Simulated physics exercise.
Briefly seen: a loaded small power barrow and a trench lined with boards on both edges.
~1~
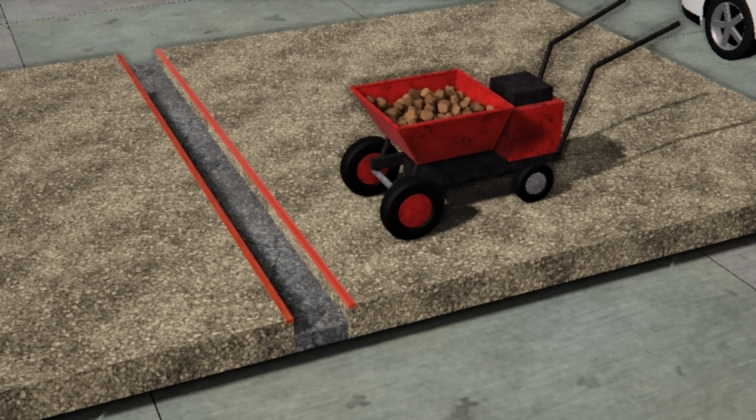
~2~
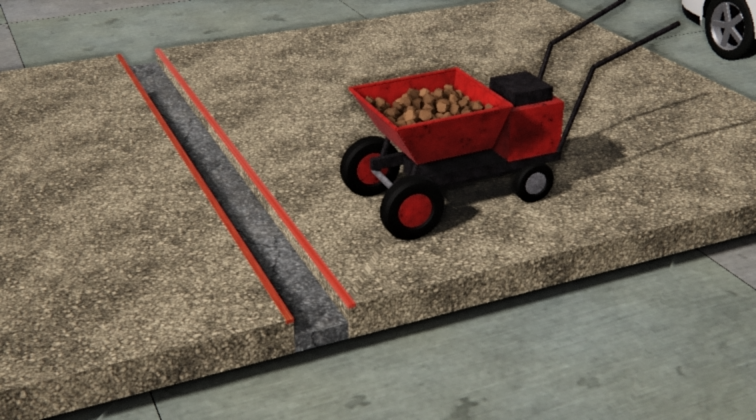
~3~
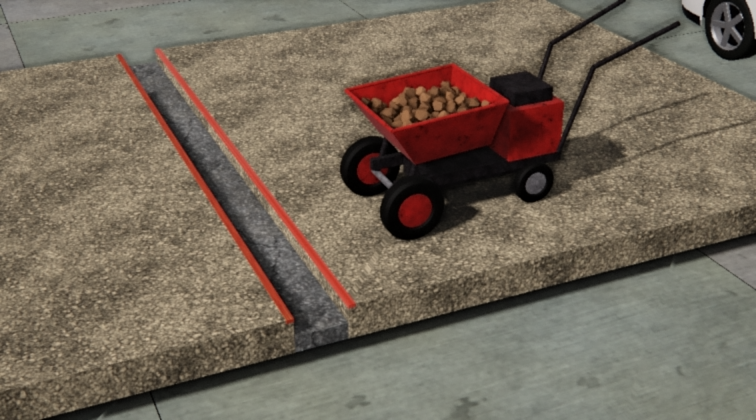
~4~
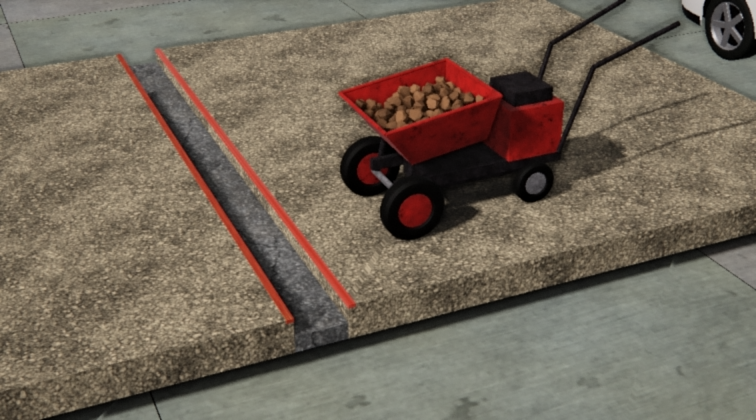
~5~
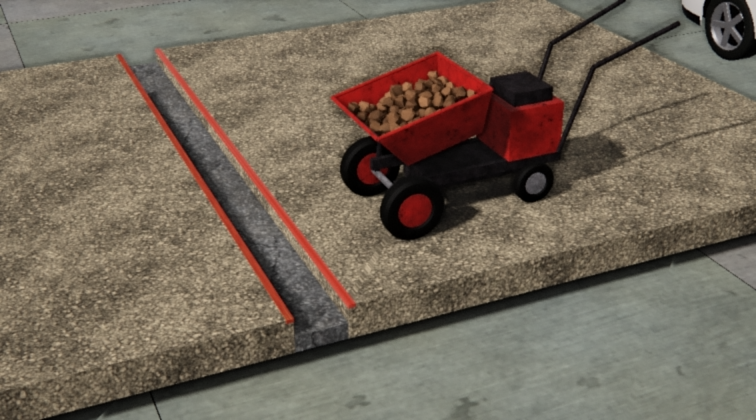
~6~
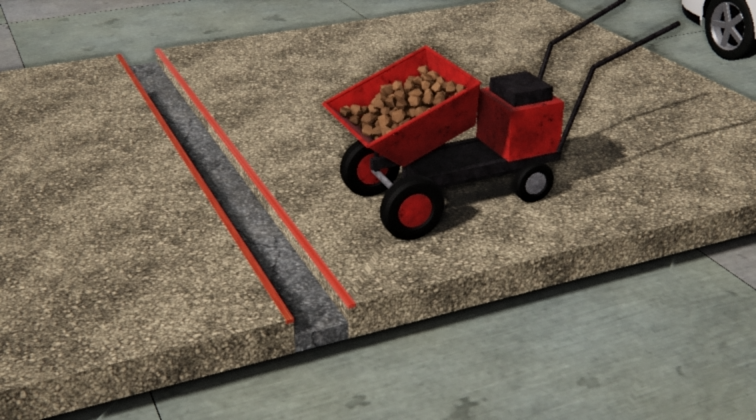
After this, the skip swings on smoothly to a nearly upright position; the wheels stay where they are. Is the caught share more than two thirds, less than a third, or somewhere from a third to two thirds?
It is more than two thirds.
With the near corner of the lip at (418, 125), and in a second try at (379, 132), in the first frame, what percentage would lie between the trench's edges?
You'd get 60 in a hundred the first time and 80 in a hundred the second.
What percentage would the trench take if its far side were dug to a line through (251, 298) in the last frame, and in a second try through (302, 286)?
I'd expect close to 90 in a hundred and then close to 40 in a hundred.
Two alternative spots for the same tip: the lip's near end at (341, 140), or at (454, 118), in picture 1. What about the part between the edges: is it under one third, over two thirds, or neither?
Well, for the first stop the answer is below one third, and for the second it is below one third.
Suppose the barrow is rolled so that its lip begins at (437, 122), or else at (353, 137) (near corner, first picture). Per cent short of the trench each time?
That would be roughly 50 in a hundred and then roughly 0 in a hundred.
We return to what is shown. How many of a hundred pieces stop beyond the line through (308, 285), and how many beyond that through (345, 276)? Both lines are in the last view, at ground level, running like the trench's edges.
Roughly 50 and 90 percent.
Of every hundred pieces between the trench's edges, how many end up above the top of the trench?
Close to 30 percent.
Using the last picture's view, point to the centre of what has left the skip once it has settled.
Somewhere around (275, 242) in the final view.
Soon, skip tipped steeply; all in the skip.
A while on, skip tipped right over; most in the skip; a stray few short of the trench; about a quarter in or heaped over the trench; a stray few beyond it; a stray few falling.
Towards the end, skip tipped right over; a small part in the skip; a small part short of the trench; most in or heaped over the trench; a small part beyond it.
Finally, skip tipped right over; a small part in the skip; a small part short of the trench; most in or heaped over the trench; a small part beyond it.
